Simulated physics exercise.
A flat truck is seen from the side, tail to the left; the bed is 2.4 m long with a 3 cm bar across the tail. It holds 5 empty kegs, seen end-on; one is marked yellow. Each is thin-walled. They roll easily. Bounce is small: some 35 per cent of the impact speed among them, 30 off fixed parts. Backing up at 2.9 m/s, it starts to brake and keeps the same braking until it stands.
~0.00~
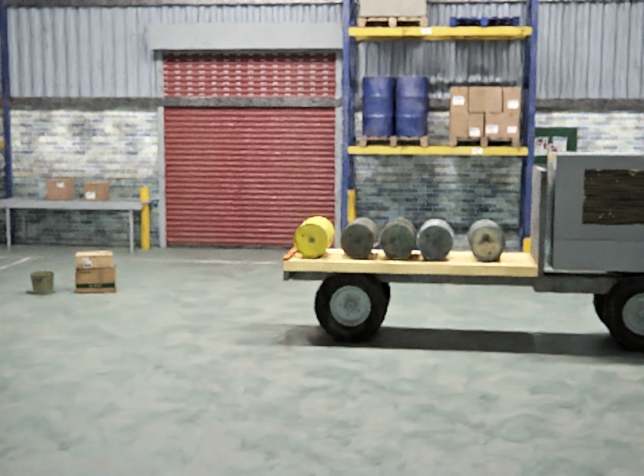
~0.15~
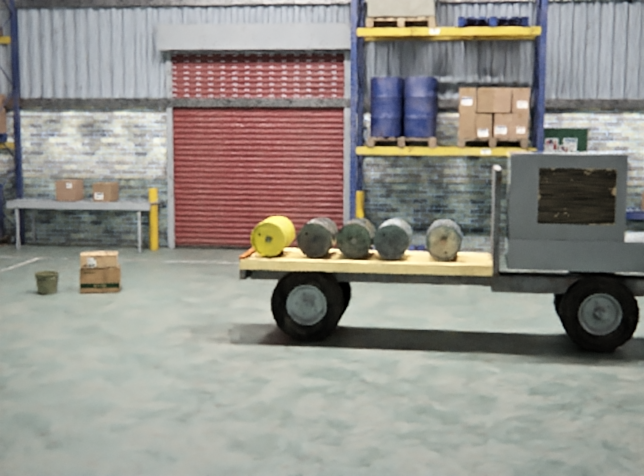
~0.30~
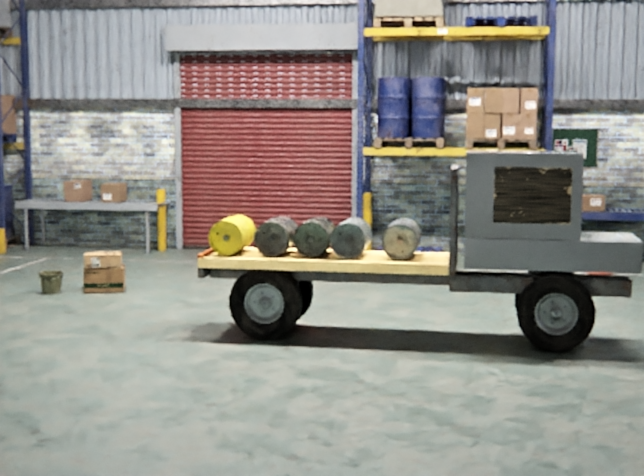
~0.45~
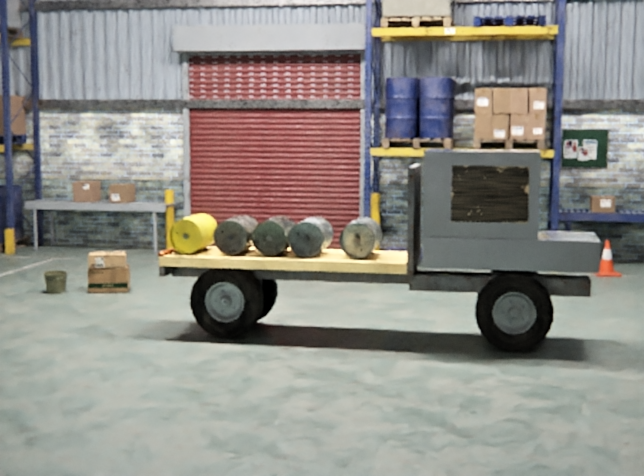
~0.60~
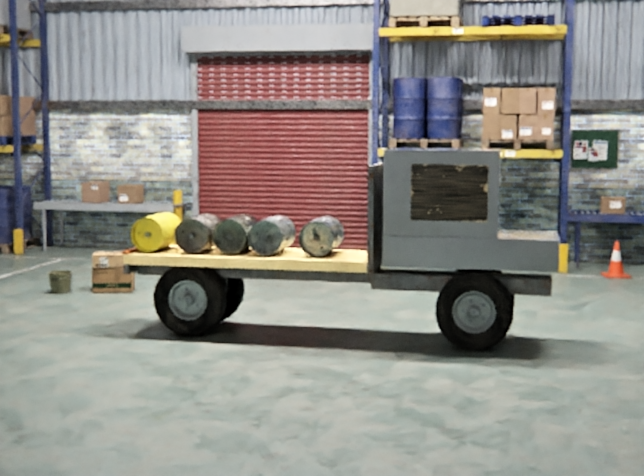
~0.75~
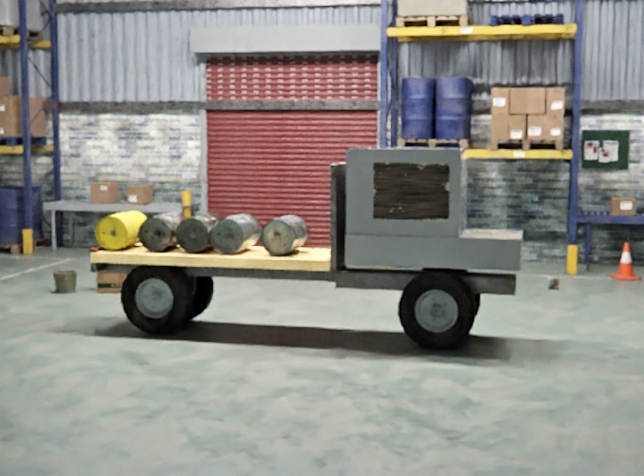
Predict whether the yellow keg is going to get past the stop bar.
The yellow one is held by the bed.
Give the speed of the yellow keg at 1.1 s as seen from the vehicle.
Near 0.0 m/s.
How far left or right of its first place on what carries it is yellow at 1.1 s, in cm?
Yellow 10 left.
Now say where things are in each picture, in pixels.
Yellow at (311, 240); tail bar at (286, 259); speed 2.9 m/s; 5 of the 5 make up the bottom layer on the bed, in the first frame.
Yellow at (268, 239); tail bar at (242, 258); speed 2.8 m/s, in the second frame.
Yellow at (226, 238); tail bar at (200, 256); speed 2.7 m/s, in the third frame.
Yellow at (186, 236); tail bar at (161, 254); speed 2.6 m/s, in the fourth frame.
Yellow at (147, 235); tail bar at (125, 253); speed 2.4 m/s, in the fifth frame.
Yellow at (112, 233); tail bar at (92, 251); speed 2.3 m/s, in the sixth frame.
After 1.1 s, yellow is on the bed, 10 cm from the bar; 0 over the tail so far.
At rest (1.6 s), yellow is on the bed, 10 cm from the bar; 0 over the tail so far.
